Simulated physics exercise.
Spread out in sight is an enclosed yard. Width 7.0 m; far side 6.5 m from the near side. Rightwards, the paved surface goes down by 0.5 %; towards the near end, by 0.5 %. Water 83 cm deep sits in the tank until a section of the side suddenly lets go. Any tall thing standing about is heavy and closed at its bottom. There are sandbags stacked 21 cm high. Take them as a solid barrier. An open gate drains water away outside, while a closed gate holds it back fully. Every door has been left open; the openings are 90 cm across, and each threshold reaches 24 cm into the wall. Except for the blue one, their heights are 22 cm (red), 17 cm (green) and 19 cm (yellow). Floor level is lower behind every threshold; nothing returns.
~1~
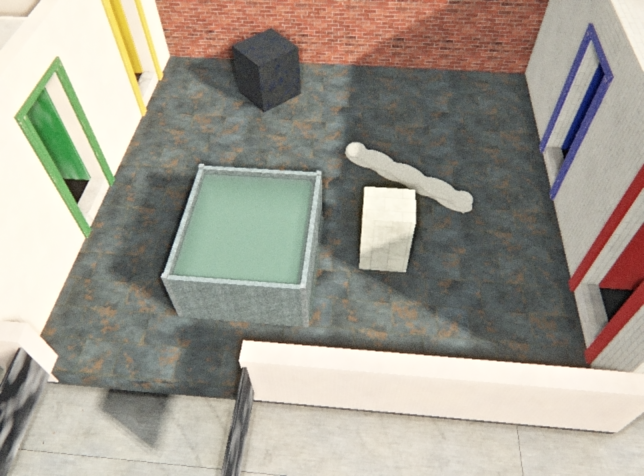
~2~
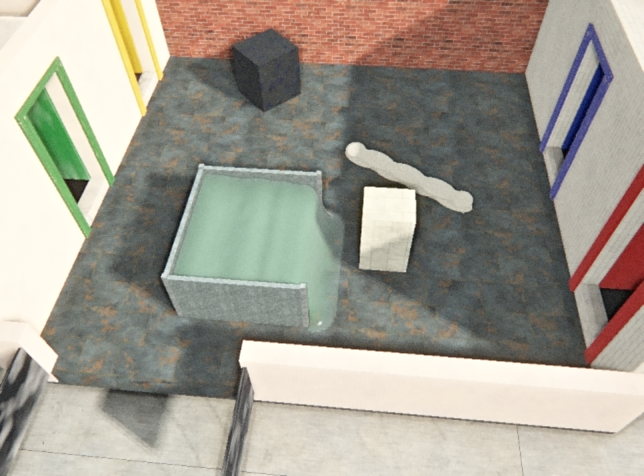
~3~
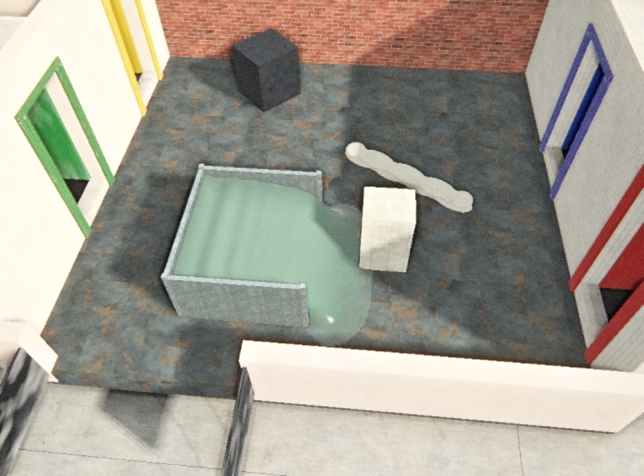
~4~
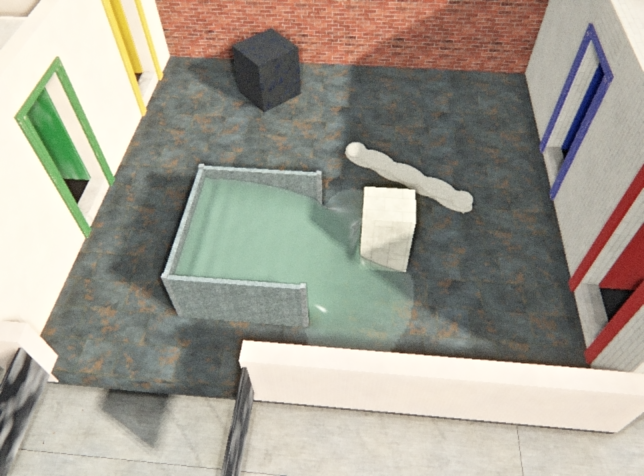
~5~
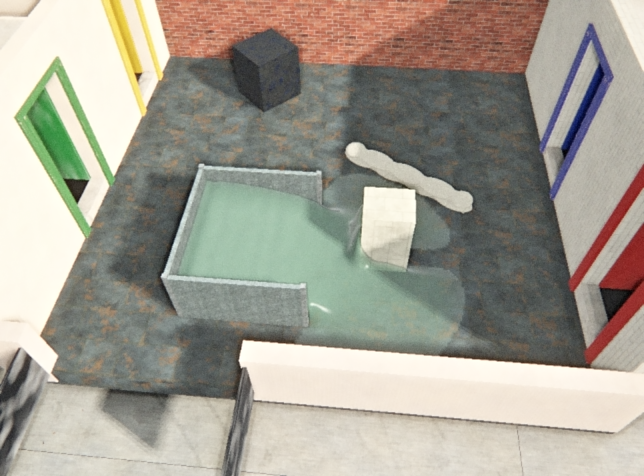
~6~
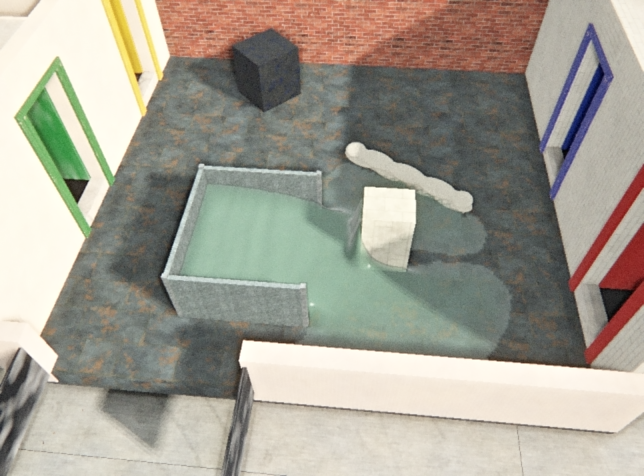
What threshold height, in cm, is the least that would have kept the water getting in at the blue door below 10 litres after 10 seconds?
The least height is about 6.5 cm.
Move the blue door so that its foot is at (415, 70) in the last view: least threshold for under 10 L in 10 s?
Minimum: Close to 8.0 cm.
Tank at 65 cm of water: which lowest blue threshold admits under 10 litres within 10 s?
Roughly 5.0 centimetres.
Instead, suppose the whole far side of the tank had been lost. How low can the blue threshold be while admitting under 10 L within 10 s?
That way, roughly 8.0 cm.
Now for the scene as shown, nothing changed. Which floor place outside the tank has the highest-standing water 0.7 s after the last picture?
Look close to (586, 401).
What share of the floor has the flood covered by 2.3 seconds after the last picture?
Around 40 per cent of the floor.
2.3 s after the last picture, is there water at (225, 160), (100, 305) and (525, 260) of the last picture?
First wet through, second bone-dry, third wet through.
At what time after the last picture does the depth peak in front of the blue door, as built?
About 4.5 seconds.
Then, 0.7 s after the last picture water covers 30 % of the floor, deepest (56 cm) near (586, 401); it has not reached the blue door.
Then, 2.3 s after the last picture water covers 40 % of the floor, deepest (34 cm) near (506, 367); 8 cm at the blue door, 0 litres in over its 16 cm threshold.
Then, 9.3 s after the last picture water covers 95 % of the floor, deepest (8 cm) near (524, 396); 5 cm at the blue door, 0 litres in over its 16 cm threshold.
At the blue door as built, the water peaked near 11 cm, 4.7 s after the last picture.
Run again over the same 10 s with other heights there, 14 litres in over 6 cm, 3 litres over 8 cm. The limit of 10 litres is kept from about 6.5 cm up.
